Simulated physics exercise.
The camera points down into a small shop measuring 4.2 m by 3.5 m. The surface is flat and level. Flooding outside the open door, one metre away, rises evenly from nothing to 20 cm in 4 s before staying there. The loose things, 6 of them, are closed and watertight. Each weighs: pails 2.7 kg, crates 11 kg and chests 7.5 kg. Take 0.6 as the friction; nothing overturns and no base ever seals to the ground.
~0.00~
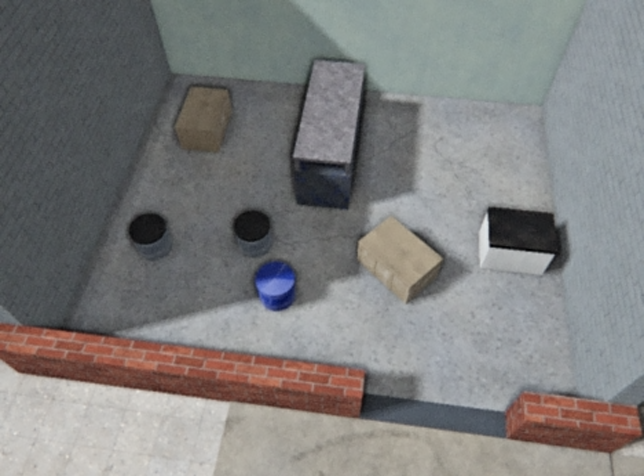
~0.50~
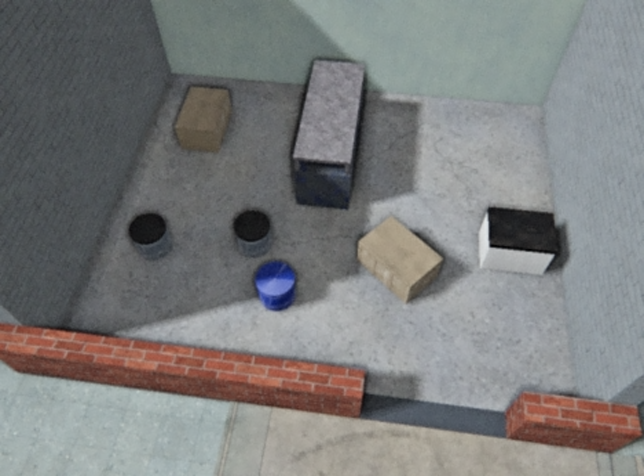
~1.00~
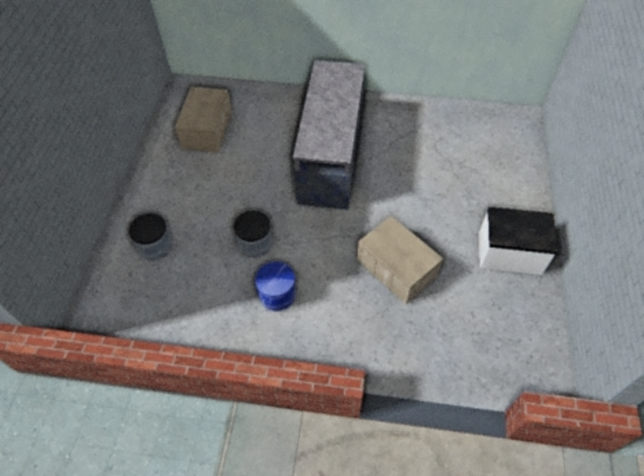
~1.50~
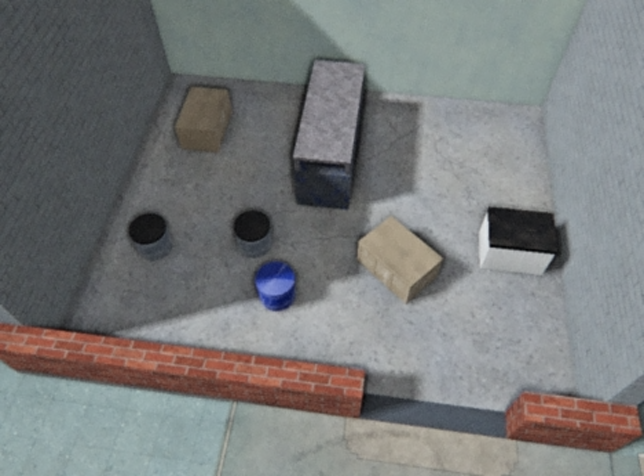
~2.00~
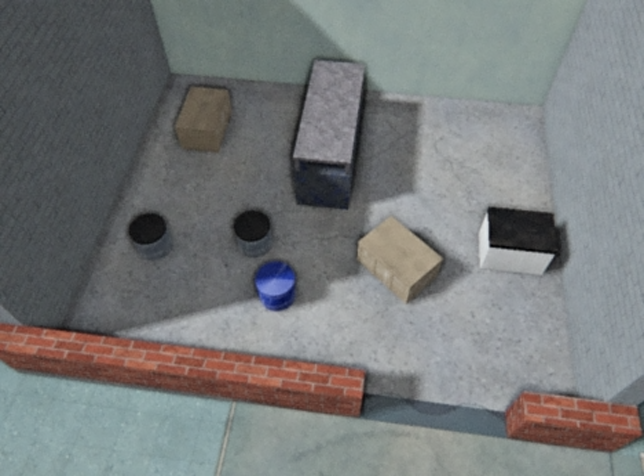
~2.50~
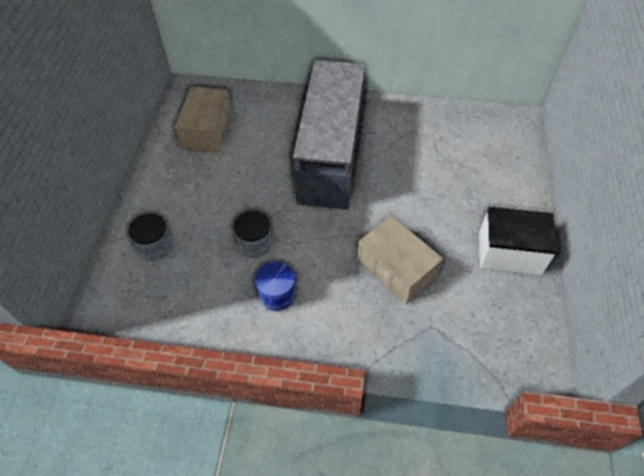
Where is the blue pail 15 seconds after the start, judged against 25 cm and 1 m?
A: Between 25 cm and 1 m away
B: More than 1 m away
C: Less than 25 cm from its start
A.
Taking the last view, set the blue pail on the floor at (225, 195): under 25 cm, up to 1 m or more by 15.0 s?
Here it heads a good way off.
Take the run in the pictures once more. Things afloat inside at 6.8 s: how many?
My tally comes to 2.
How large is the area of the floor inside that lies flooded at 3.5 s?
At that time the wet patch spans about 2.0 m2.
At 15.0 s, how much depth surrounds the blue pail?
Roughly 9 cm deep.
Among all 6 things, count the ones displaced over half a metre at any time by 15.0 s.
The number is 6.
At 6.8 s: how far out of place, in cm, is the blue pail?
Shift: About 0 cm.
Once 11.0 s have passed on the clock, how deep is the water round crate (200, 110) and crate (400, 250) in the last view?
Close to 4 and 12 centimetres.
After 3.5 s the blue pail is near (275, 278), 0.0 m from its start, aground; 0 afloat.
After 6.8 s the blue pail is near (275, 278), 0.0 m from its start, aground; 2 afloat.
After 11.0 s the blue pail is near (275, 278), 0.0 m from its start, aground; 5 afloat.
After 15.0 s the blue pail is near (350, 239), 0.7 m from its start, afloat; 6 afloat.
